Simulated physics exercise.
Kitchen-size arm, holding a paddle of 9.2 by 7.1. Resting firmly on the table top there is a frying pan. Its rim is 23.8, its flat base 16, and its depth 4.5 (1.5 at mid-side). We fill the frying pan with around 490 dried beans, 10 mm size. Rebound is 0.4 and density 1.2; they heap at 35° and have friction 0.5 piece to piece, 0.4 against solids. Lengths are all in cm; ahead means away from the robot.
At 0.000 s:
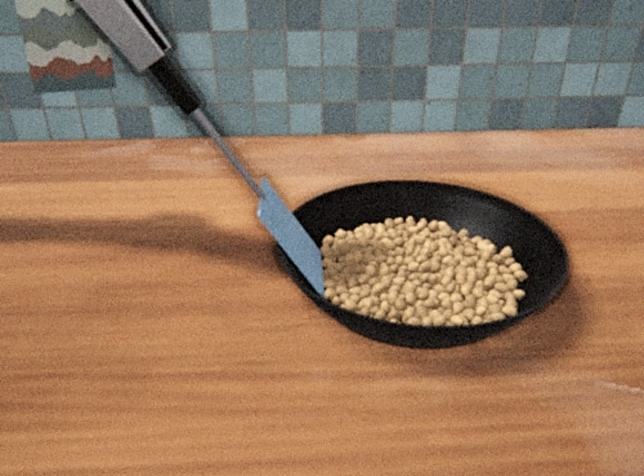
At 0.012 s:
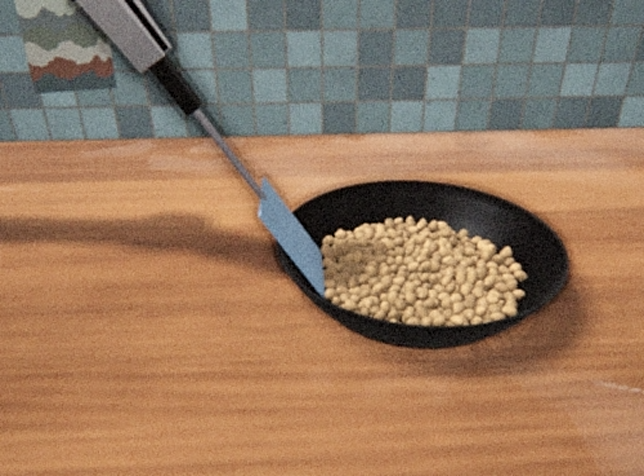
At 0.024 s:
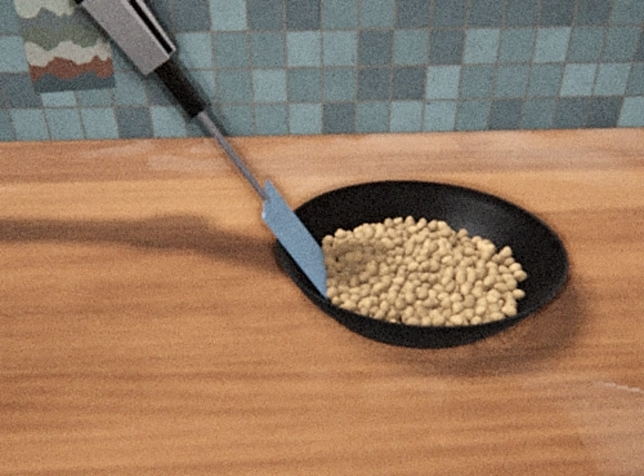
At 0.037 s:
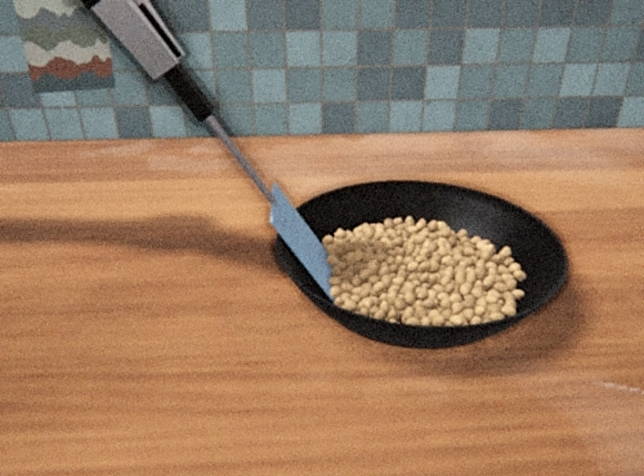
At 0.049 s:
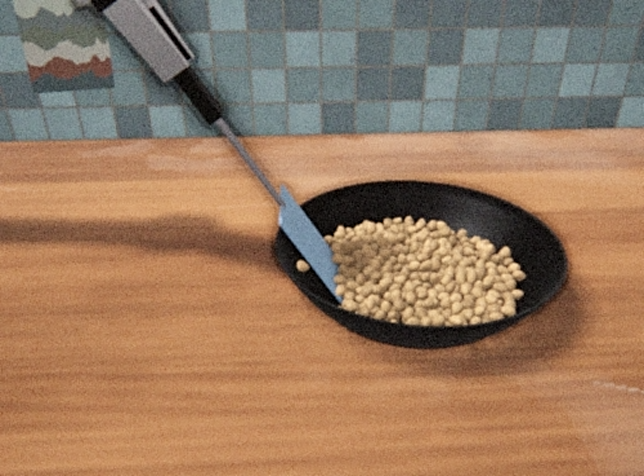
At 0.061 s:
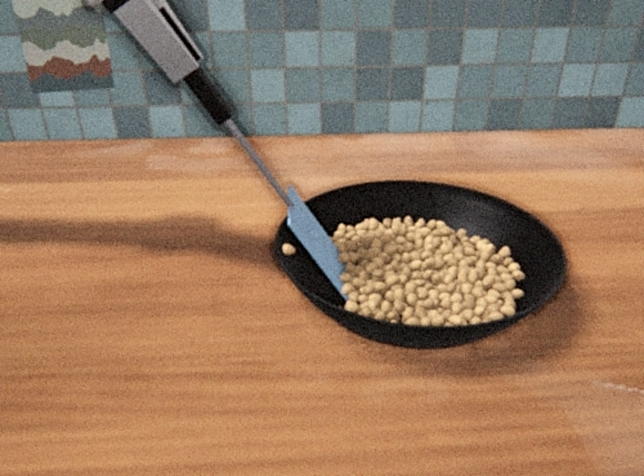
Blue paddle on a robot arm edging slowly rightward inside a black frying pan of pale beans on a wooden table top.
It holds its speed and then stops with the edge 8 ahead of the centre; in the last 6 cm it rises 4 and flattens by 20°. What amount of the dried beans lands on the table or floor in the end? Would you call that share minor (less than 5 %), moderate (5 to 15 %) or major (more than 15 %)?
I would call it moderate.
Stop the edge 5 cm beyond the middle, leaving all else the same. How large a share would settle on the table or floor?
I'd expect close to 0 per cent then.
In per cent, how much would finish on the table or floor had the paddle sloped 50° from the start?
It would then be close to 10 %.
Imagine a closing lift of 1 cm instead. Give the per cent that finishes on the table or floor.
Some 5 in a hundred.
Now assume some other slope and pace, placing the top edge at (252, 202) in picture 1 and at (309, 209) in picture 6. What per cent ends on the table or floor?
20 %.
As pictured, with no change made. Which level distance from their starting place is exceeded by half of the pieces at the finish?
Distance: Around 3 cm.
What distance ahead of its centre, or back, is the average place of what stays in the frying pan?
Some 3.5 cm ahead of the centre.
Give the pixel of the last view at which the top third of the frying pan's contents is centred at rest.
(504, 254).
By 0.15 s, sloping 58°, highest piece 12 above the table; 489 in the frying pan, 1 on the blade or in flight.
By 0.23 s, sloping 50°, highest piece 13 above the table; 489 in the frying pan, 1 on the blade or in flight.
By 0.48 s, sloping 38°, highest piece 5 above the table; 440 in the frying pan, 47 on the table or floor, 3 on the blade or in flight.
By 1.53 s, sloping 38°, highest piece 5 above the table; 440 in the frying pan, 50 on the table or floor.
Final count, 440 in the frying pan, 50 on the table or floor. That is 10 % on the table or floor.
